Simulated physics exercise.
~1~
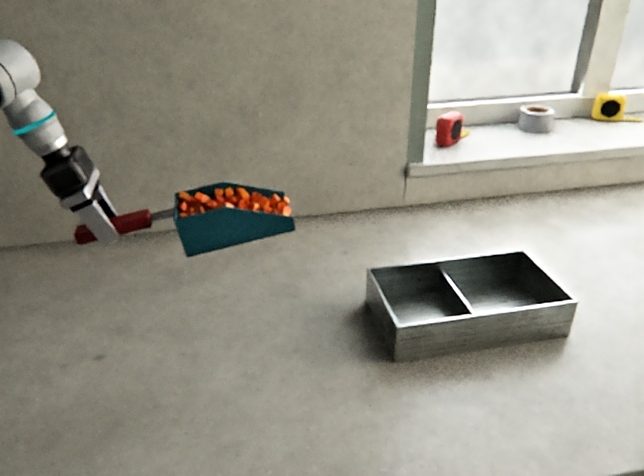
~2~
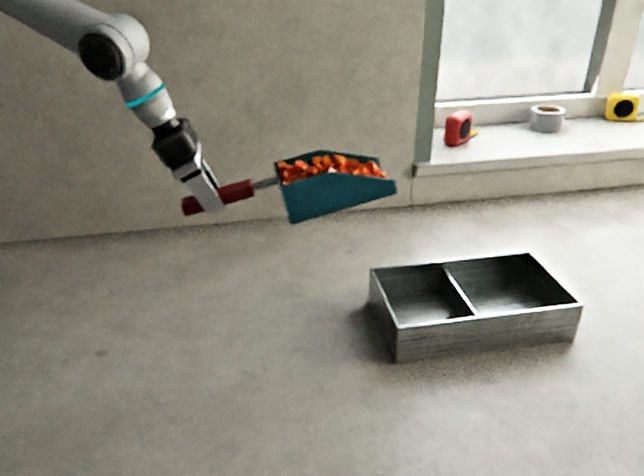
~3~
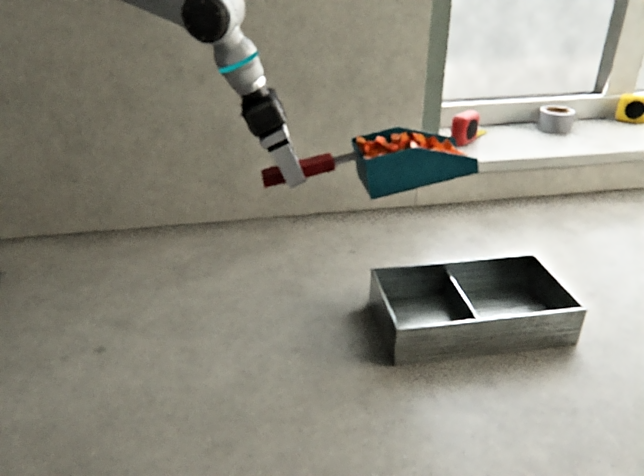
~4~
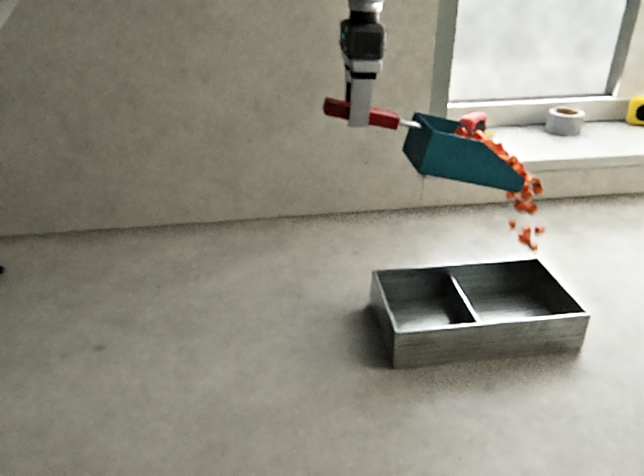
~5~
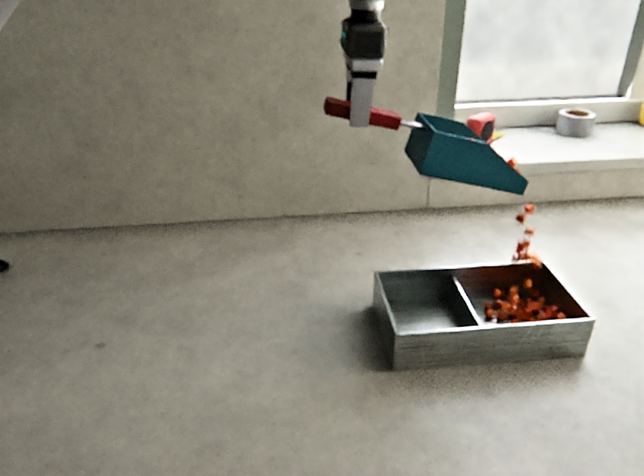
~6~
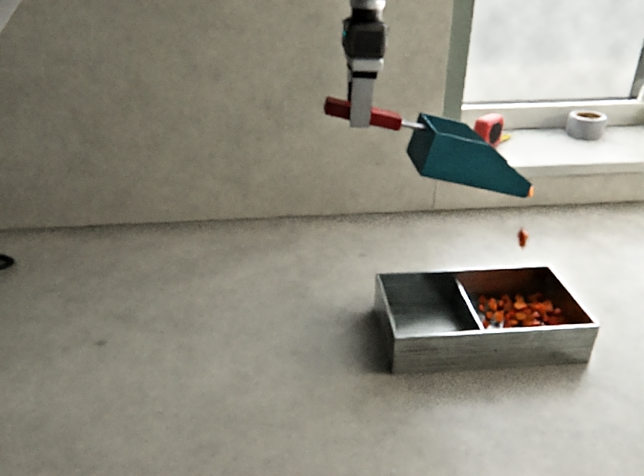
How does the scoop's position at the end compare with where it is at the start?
At the start the scoop is held level on the left, well away from the metal box. By the end it is farther right and a little higher, tilted down above the box.
